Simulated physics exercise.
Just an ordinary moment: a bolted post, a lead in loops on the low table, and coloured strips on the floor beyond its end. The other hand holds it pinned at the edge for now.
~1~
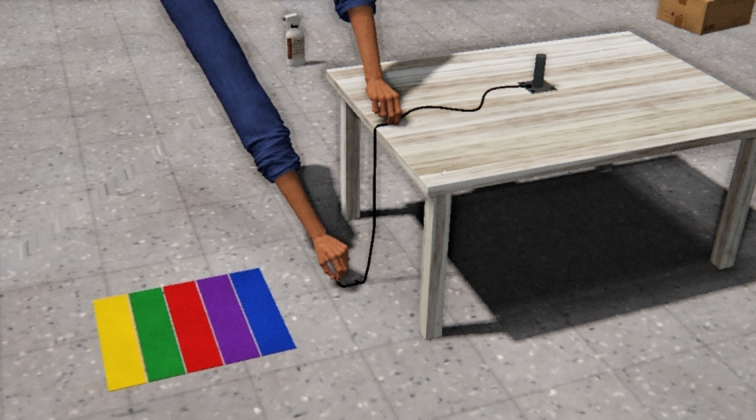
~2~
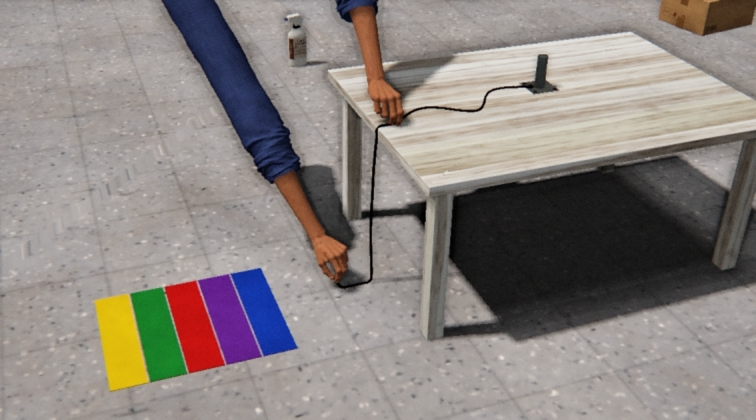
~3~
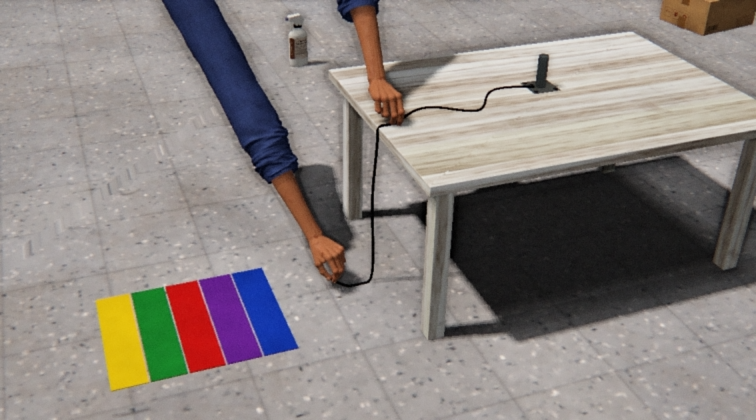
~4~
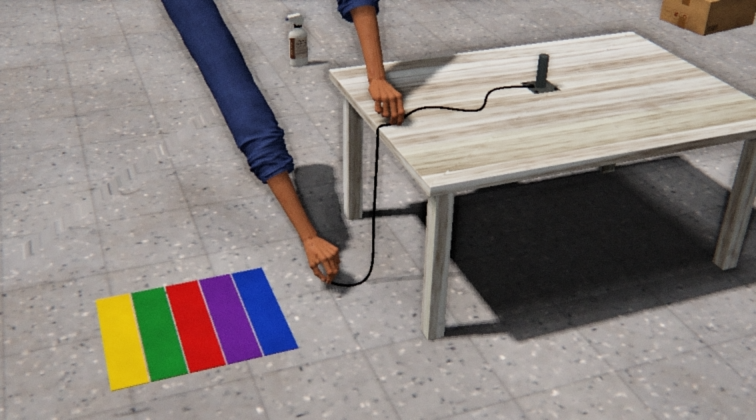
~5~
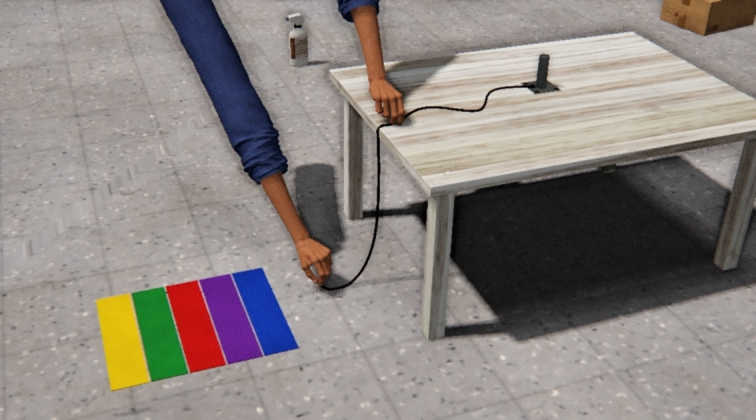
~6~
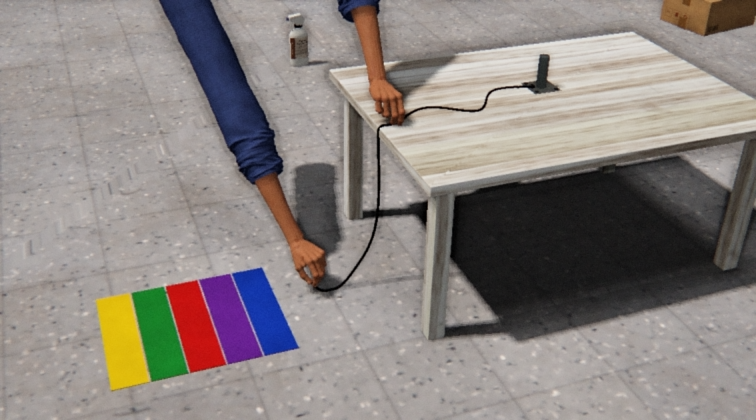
At first, one hand pins a black cord at the edge of a low wooden table while the other holds its hanging end near the floor, right of five coloured strips. The lower hand then shifts slightly left, drawing the cord's end closer to the blue strip, and the hanging cord bows a little.
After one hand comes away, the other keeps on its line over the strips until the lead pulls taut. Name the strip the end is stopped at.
Red.
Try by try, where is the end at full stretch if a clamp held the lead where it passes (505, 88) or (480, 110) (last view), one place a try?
First (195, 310), then (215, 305).
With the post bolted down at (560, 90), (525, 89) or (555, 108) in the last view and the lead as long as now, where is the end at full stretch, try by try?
You'd find it around (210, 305), then (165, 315), and finally (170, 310).
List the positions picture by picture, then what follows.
In the first picture, end (336, 278); blue (272, 336); purple (237, 344); red (200, 352); green (163, 361); yellow (124, 369).
In the second picture, end (335, 279); lead through (501, 88) (478, 110) (412, 112) (376, 148) (372, 207) (372, 265).
In the third picture, end (332, 279).
In the fourth picture, end (326, 280); lead through (502, 88) (479, 110) (413, 112) (377, 147) (374, 207) (372, 265).
In the fifth picture, end (319, 282).
In the sixth picture, end (313, 283); lead through (503, 88) (480, 110) (413, 112) (379, 147) (378, 206) (358, 265).
Soon after, end near (252, 296); over blue.
After that, end near (213, 304); over purple.
At the stop, end near (190, 308); over red. It gets as far as the red strip.
